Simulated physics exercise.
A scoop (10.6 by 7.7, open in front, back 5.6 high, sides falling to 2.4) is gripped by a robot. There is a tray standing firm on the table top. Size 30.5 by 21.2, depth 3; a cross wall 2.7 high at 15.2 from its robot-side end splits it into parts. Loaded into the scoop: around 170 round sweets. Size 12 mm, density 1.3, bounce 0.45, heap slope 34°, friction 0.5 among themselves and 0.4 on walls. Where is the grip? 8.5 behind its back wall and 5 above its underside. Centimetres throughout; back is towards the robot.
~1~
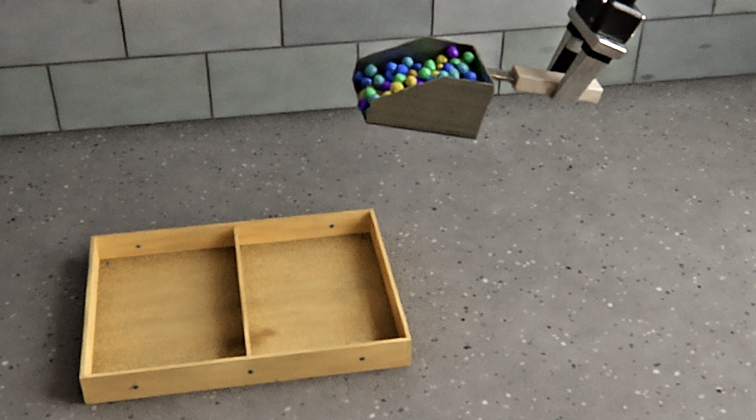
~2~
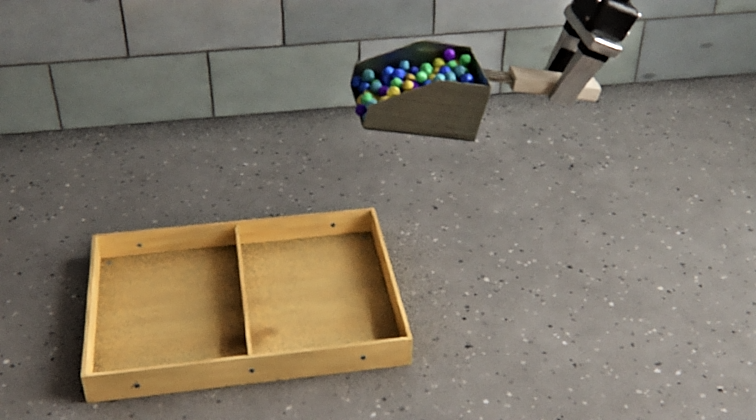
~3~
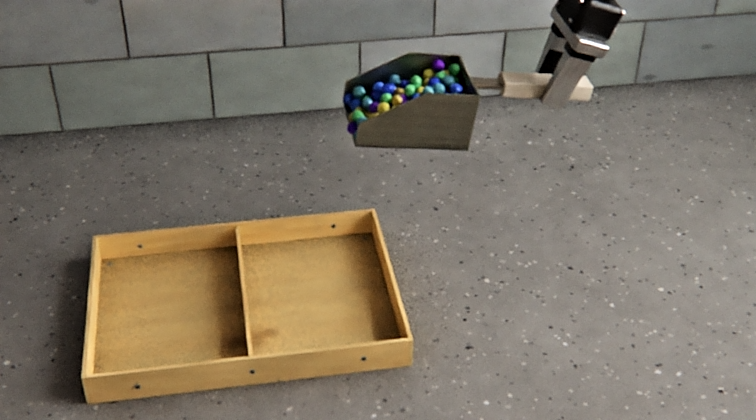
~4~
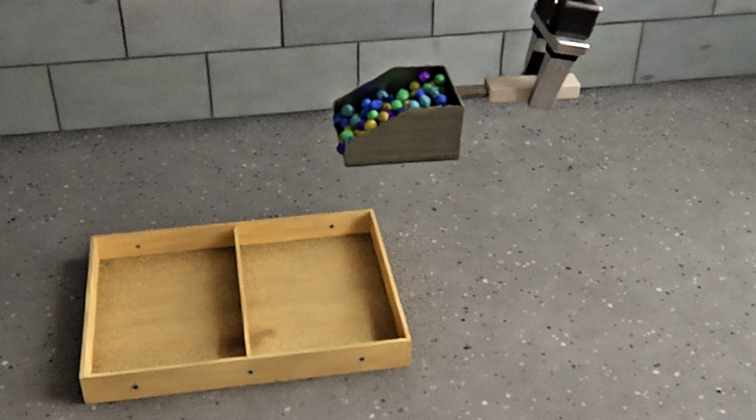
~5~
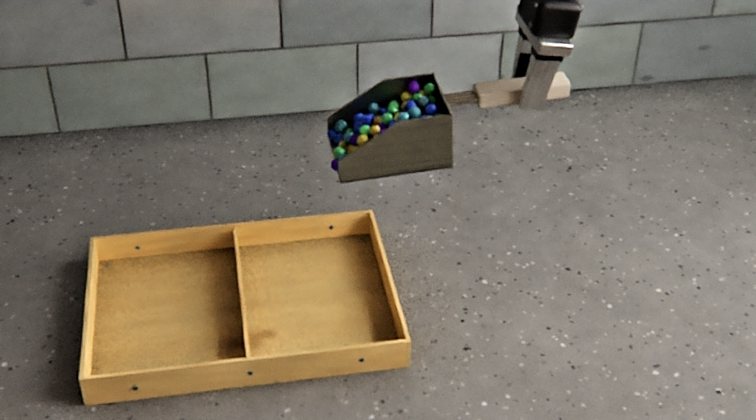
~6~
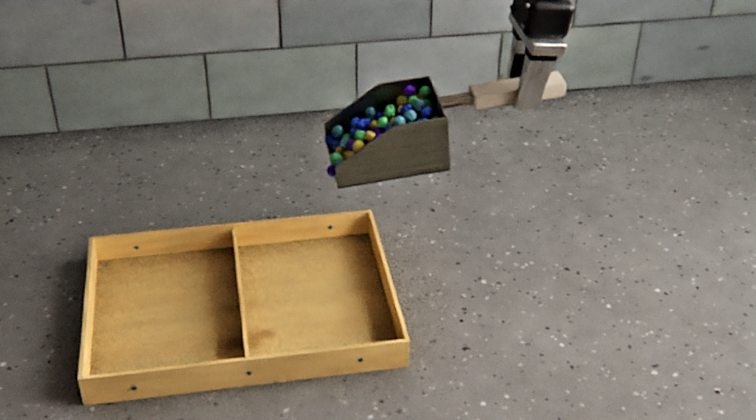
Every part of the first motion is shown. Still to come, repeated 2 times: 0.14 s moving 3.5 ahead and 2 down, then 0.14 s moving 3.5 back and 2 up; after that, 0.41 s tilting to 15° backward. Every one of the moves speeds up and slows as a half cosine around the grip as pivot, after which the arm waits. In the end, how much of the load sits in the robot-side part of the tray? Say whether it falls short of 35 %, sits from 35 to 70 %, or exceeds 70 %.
It sits from 35 to 70 %.
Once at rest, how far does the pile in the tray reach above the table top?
Close to 2.5 cm above the table.
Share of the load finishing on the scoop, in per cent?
My estimate would be some 40 percent.
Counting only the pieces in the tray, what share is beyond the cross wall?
In the far-side part: Roughly 10 %.
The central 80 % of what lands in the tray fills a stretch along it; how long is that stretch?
About 10 centimetres.
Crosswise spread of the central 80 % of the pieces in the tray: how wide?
12 cm.
Then, 0.39 s on, tilted 5° forward, highest piece 20 above the table; 118 on the scoop, 44 in the robot-side part, 5 in the far-side part, 7 in flight or on a rim.
Then, 0.78 s on, tilted 6° backward, highest piece 23 above the table; 89 in the robot-side part, 73 on the scoop, 9 in the far-side part, 3 in flight or on a rim.
Then, 1.17 s on, tilted 15° backward, highest piece 25 above the table; 92 in the robot-side part, 73 on the scoop, 9 in the far-side part.
Then, 2.22 s on, tilted 15° backward, highest piece 25 above the table; 92 in the robot-side part, 73 on the scoop, 9 in the far-side part.
In the end, 92 in the robot-side part, 73 on the scoop, 9 in the far-side part. That is 53 % in the robot-side part of the tray.
